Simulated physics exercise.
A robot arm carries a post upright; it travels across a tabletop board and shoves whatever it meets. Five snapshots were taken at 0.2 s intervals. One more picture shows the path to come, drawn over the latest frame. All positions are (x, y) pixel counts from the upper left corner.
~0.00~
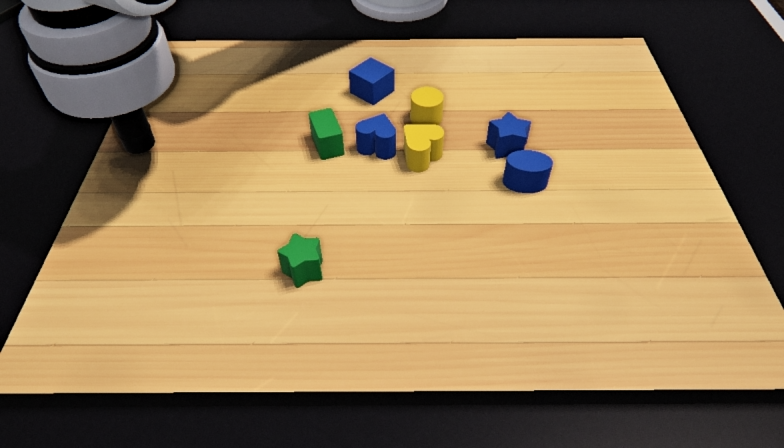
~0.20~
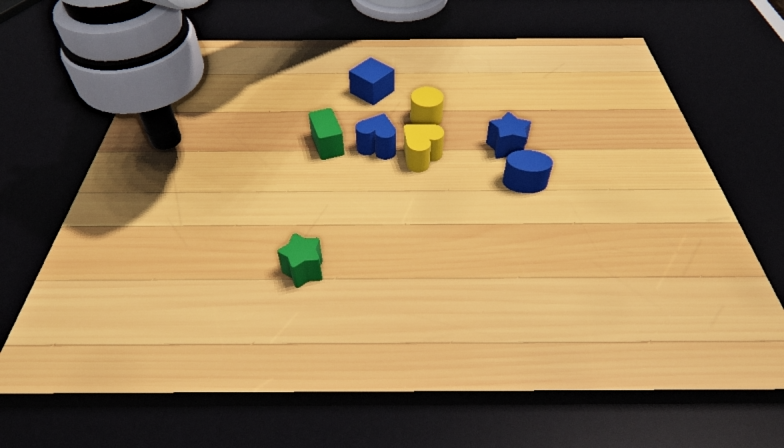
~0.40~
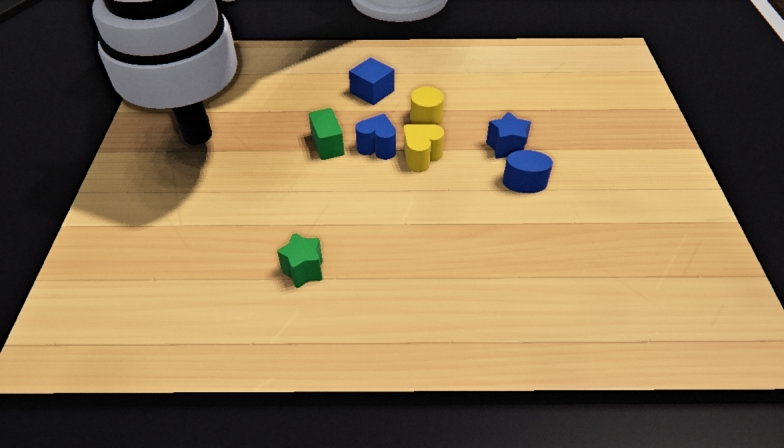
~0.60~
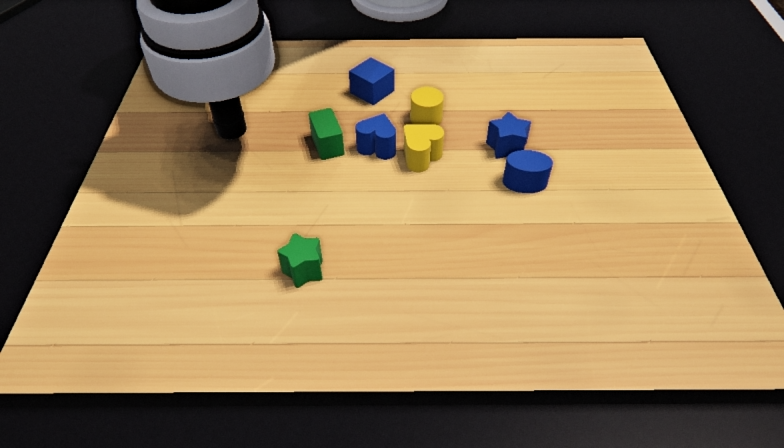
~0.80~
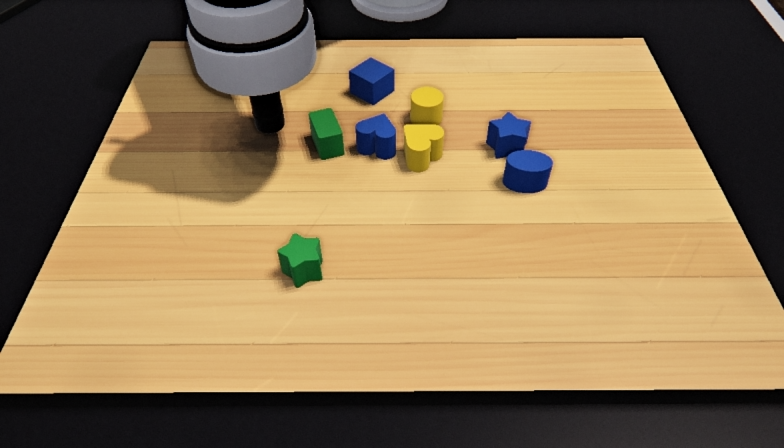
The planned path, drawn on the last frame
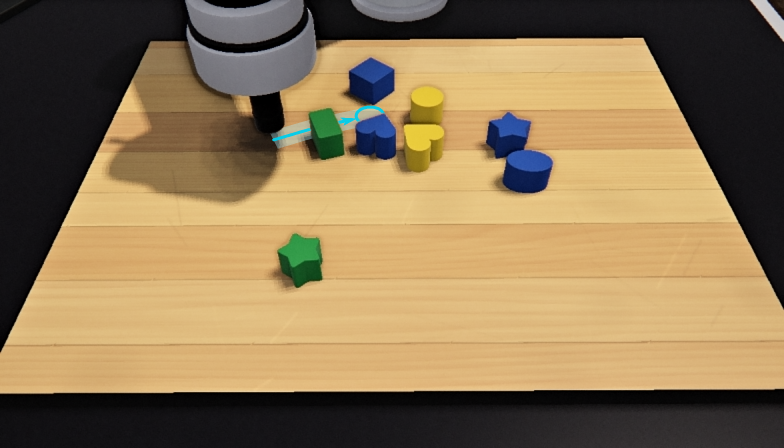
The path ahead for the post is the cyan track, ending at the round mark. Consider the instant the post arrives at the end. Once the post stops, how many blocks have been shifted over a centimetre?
Total: One.
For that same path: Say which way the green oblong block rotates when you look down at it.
It rotates clockwise.
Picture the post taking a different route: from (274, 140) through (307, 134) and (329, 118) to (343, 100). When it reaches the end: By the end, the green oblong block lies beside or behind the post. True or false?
The statement is true.
The drawn path runs from (274, 140) over (322, 126) to (370, 116).
What follows on the original path. One third of the way, post at (305, 116); green oblong block at (330, 122), turned 15° clockwise.
Two thirds of the way, post at (337, 108); green oblong block at (341, 119), turned 65° clockwise.
At the end, post at (369, 101); green oblong block at (343, 119), turned 80° clockwise; blue square block not moved.
